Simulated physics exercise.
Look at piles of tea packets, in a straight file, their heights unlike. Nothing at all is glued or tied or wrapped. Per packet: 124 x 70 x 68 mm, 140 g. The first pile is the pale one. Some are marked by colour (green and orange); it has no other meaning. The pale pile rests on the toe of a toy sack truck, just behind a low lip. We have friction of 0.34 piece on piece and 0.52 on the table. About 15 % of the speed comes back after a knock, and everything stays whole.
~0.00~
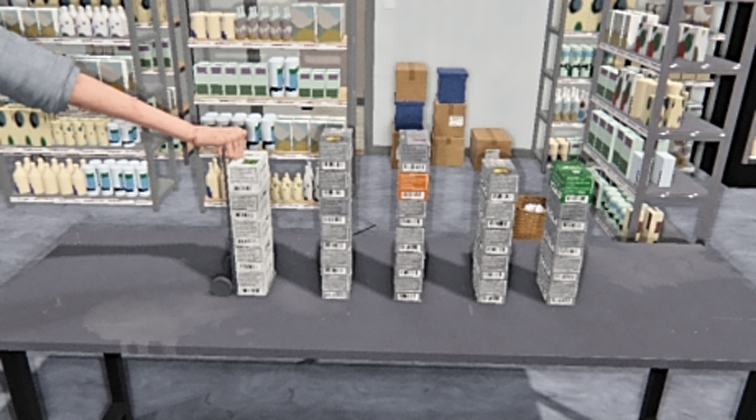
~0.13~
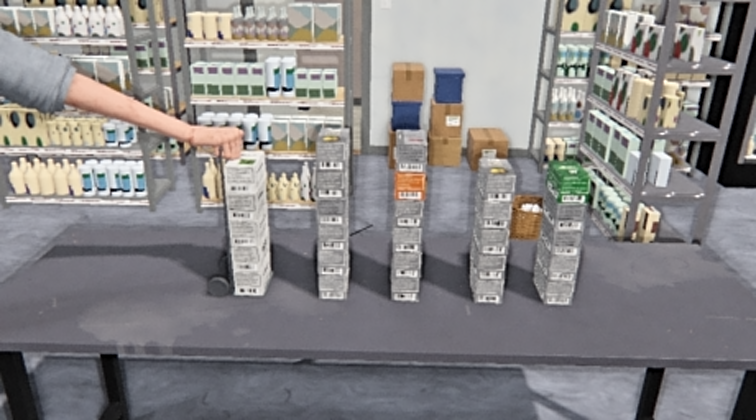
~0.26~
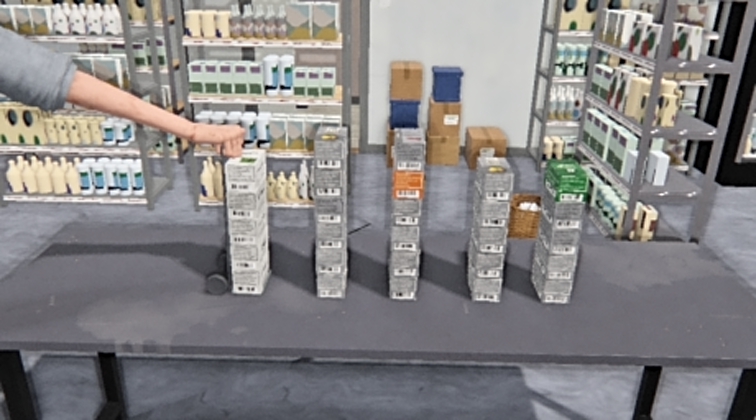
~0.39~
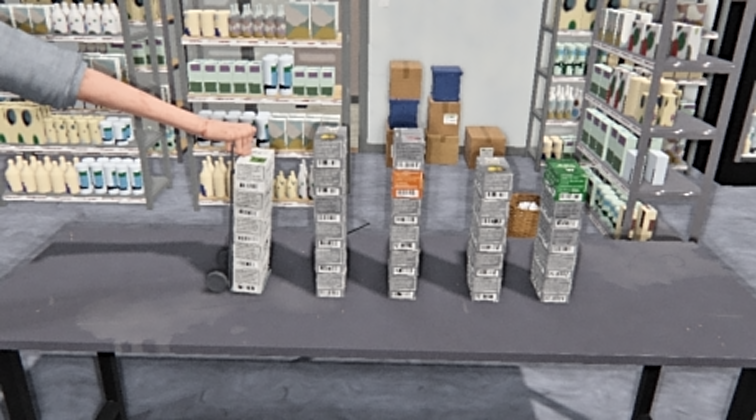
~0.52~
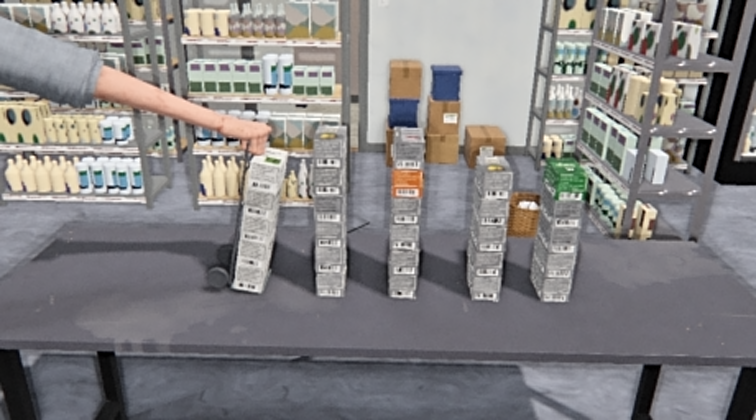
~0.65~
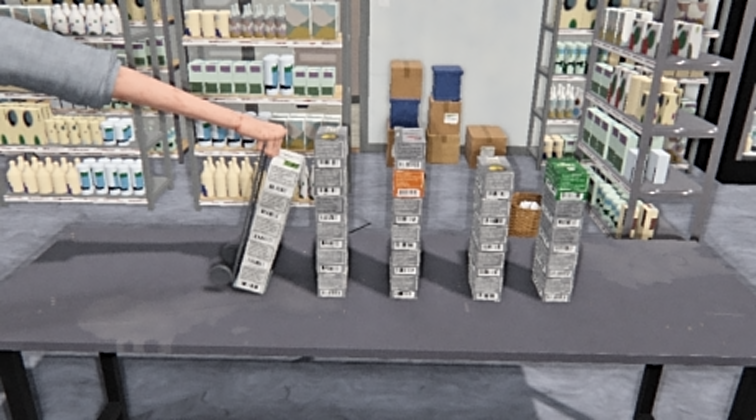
A hand atop the leftmost pale pile of packets tilting it rightward on a small sack truck, four other piles standing still.
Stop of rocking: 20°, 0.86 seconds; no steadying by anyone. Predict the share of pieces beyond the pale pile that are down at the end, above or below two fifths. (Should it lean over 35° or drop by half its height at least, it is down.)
The share ends above two fifths.
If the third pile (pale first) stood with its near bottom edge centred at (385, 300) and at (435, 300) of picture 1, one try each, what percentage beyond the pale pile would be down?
90 and 100 %.
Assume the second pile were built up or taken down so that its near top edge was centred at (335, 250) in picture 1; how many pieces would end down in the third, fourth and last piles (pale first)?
Pile by pile that makes third 0, fourth 0, last 0.
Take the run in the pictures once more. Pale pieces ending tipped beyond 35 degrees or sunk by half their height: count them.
The count is 5.
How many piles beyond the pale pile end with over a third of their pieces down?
It adds up to 4.
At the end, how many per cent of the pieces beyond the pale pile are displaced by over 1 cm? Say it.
It is 95 per cent.
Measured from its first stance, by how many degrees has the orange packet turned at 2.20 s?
Angle at that time, about 70 degrees.
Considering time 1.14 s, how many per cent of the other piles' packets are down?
0 per cent.
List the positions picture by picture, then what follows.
In the first frame (pixels give the middle of a visible side), truck frame (226, 179) 0° forward; green packet (578, 190); orange packet (413, 186); none of the others has stirred.
In the second frame, truck frame (223, 179) 0° forward; orange packet (410, 187).
In the third frame, truck frame (224, 177) 1° forward; green packet (573, 189).
In the fourth frame, truck frame (232, 175) 5° forward, top of the pale pile leaning 5°; green packet (572, 188); none of the others has stirred.
In the fifth frame, truck frame (244, 173) 11° forward, top of the pale pile leaning 11°; green packet (572, 188); none of the others has stirred.
In the sixth frame, truck frame (258, 174) 16° forward, top of the pale pile leaning 17°; green packet (573, 188); orange packet (409, 184); none of the others has stirred.
After 1.14 s, 5 of the pale pile down; none of the 22 other packets down, 6 disturbed.
After 1.48 s, 5 of the pale pile down; 6 of the 22 other packets down; orange packet 24° from how it stood, 30 mm lower.
After 1.82 s, 5 of the pale pile down; 16 of the 22 other packets down; orange packet 34° from how it stood, 8 cm lower; green packet 27° from how it stood, 28 mm lower.
After 2.20 s, 5 of the pale pile down; 21 of the 22 other packets down; green packet upside down; orange packet 67° from how it stood, 14 cm lower.
In the end (3.3 s), 5 of the pale pile down; 21 of the 22 other packets down; green packet on its side; orange packet 49° from how it stood, 15 cm lower. That is 95 per cent. From the last view, middles, orange packet near (589, 240).
